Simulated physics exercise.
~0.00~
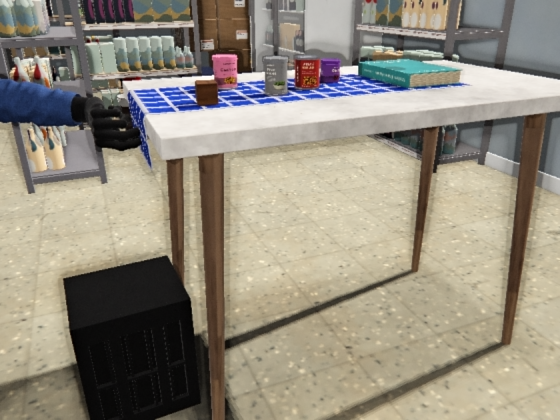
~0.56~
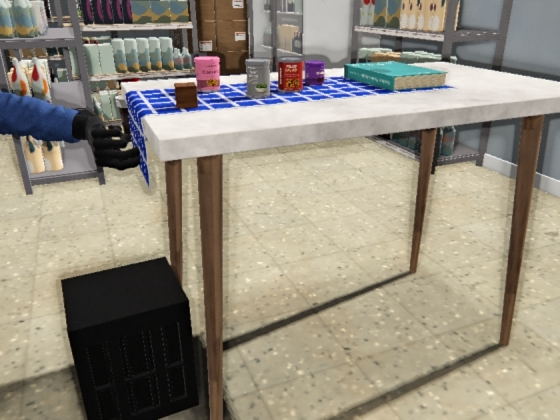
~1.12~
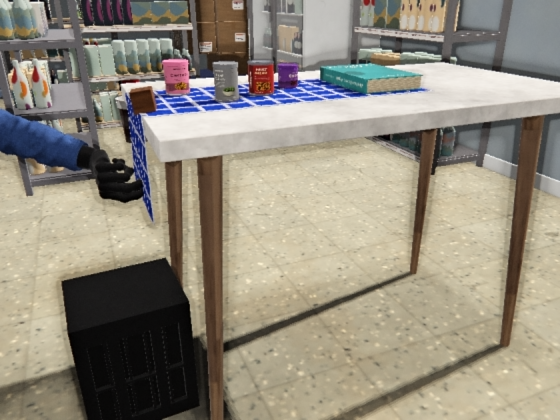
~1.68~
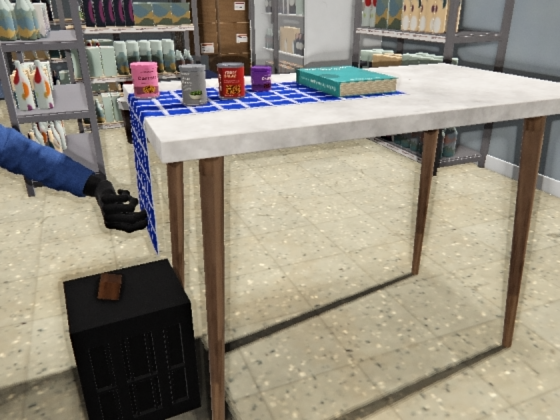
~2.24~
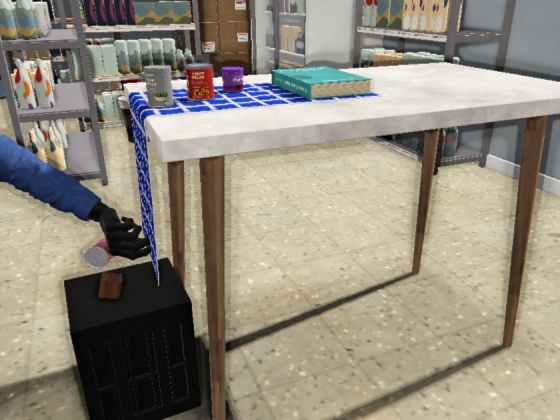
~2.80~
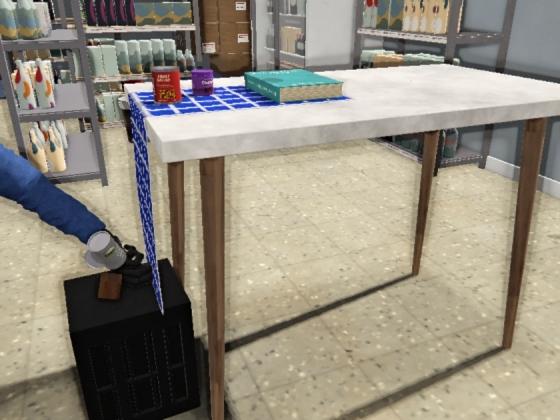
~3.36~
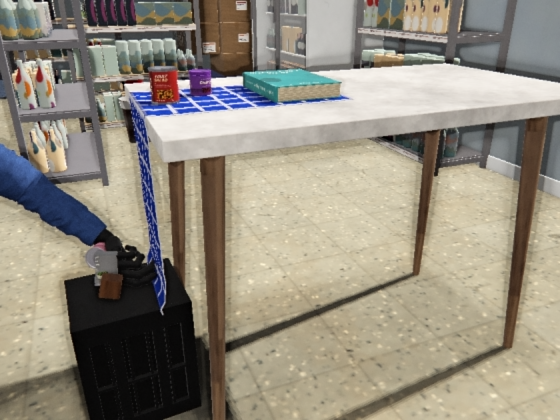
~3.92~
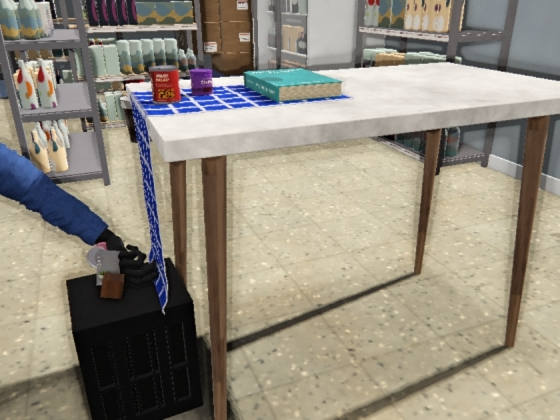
A gloved hand slowly pulled a blue checked tablecloth down over the left end of a white table, and a brown cube, a pink can and a grey can dropped onto the black crate below, while the red can, purple container and teal book stayed up.
